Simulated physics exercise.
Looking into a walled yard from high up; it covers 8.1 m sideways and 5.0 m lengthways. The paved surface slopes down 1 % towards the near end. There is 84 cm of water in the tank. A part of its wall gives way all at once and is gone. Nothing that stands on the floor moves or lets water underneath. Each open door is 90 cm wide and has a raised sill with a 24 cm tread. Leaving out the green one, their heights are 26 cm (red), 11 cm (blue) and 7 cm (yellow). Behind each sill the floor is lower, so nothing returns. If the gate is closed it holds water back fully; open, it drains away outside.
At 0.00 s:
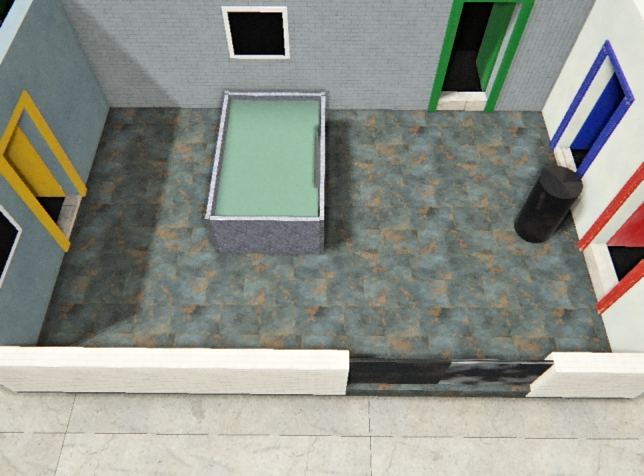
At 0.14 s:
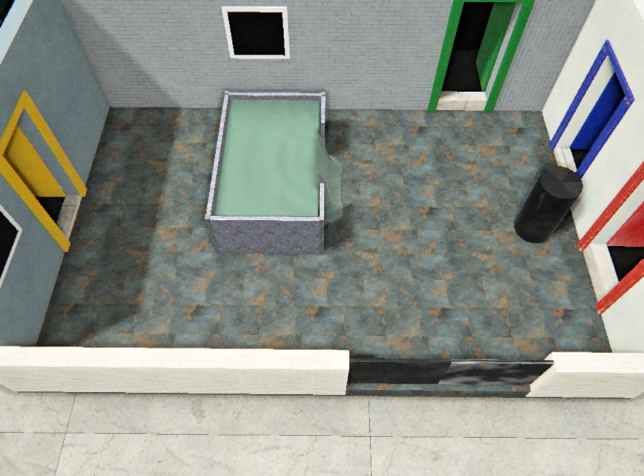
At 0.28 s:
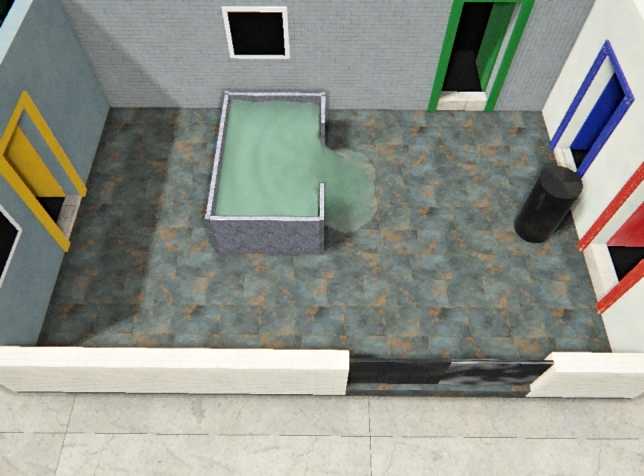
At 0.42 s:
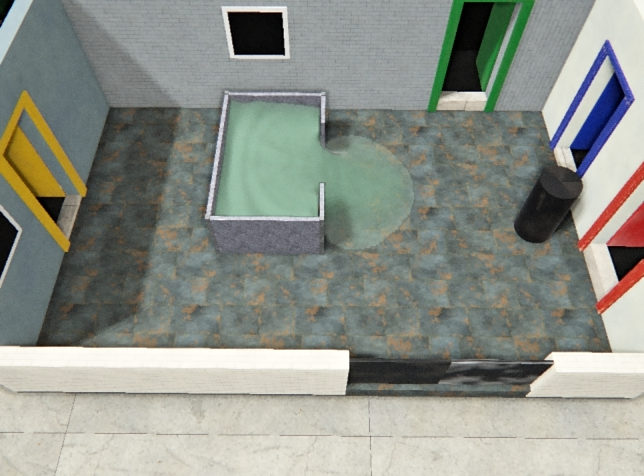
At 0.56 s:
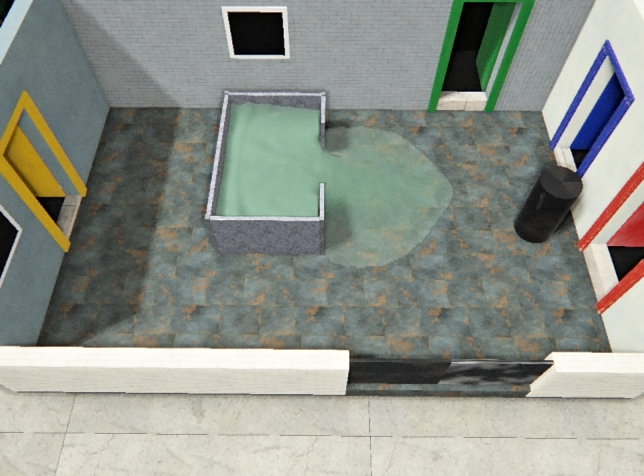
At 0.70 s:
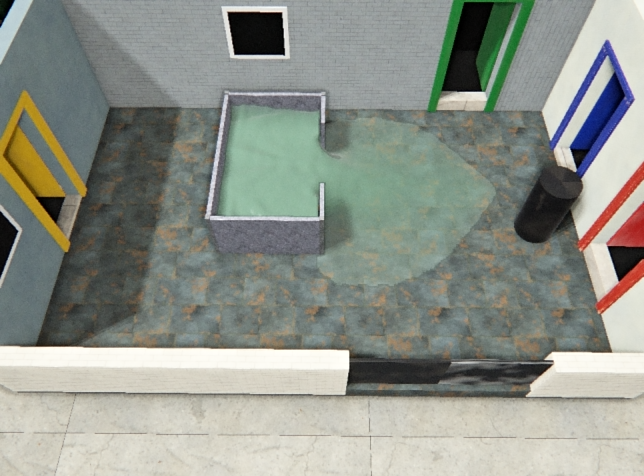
To begin with, pale green water sits still in a stone-walled tank in a walled yard with yellow, green, blue and red doorways and a dark cylinder at right. Part of the tank's right wall vanishes, and water pours through the gap, fanning rightward across the paving in a widening sheet.
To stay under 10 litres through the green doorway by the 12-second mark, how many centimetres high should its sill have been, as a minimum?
About 14 cm.
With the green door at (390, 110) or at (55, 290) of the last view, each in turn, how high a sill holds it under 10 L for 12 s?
About 9.0 and 11.5 cm.
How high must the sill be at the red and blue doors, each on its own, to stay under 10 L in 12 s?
Roughly 19 cm at red and 29 cm at blue.
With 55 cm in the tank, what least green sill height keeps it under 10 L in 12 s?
Some 9.5 cm.
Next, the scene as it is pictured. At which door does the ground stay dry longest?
The yellow one.
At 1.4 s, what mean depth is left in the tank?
Some 50 cm.
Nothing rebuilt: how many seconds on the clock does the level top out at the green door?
At about 1.6 s.
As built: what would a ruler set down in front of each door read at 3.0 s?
In cm: Red 19, green 11, blue 25, yellow 0.
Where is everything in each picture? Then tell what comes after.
Still water, 84 cm deep, in the tank at (271, 154); the green door at (473, 67) is dry, in the first frame.
The gap is at (321, 178), the front 0.3 m out at (339, 212); the back of the tank holds 84 cm, in the second frame.
Water pours out at (321, 179) and has run 0.8 m, to (372, 210); about 13 cm deep outside, 80 cm at the back, in the third frame.
Water pours out at (321, 179) and has run 1.5 m, to (411, 198); about 10 cm deep outside, 71 cm at the back, in the fourth frame.
The gap is at (321, 179), the front 2.2 m out at (449, 193); the back of the tank holds 71 cm, in the fifth frame.
Water pours out at (321, 179) and has run 2.9 m, to (492, 190); about 6 cm deep outside, 68 cm at the back; 0.9 m in a straight line remain to the green door at (473, 67), in the sixth frame.
After 1.4 s water covers 40 % of the floor, deepest (39 cm) near (331, 192); 14 cm at the green door, 0 litres in over its 24 cm sill.
After 3.0 s water covers 45 % of the floor, deepest (30 cm) near (607, 374); 11 cm at the green door, 0 litres in over its 24 cm sill.
After 12.0 s water covers 95 % of the floor, deepest (14 cm) near (69, 369); 7 cm at the green door, 0 litres in over its 24 cm sill.
At the green door as built, the water arrived by 1.1 s and peaked near 20 cm at 1.6 s.
With a sill of 13 cm, 16 litres would have come in within the 12 s; with 17.5 cm, 2 litres. So under 10 litres takes about 14 cm.
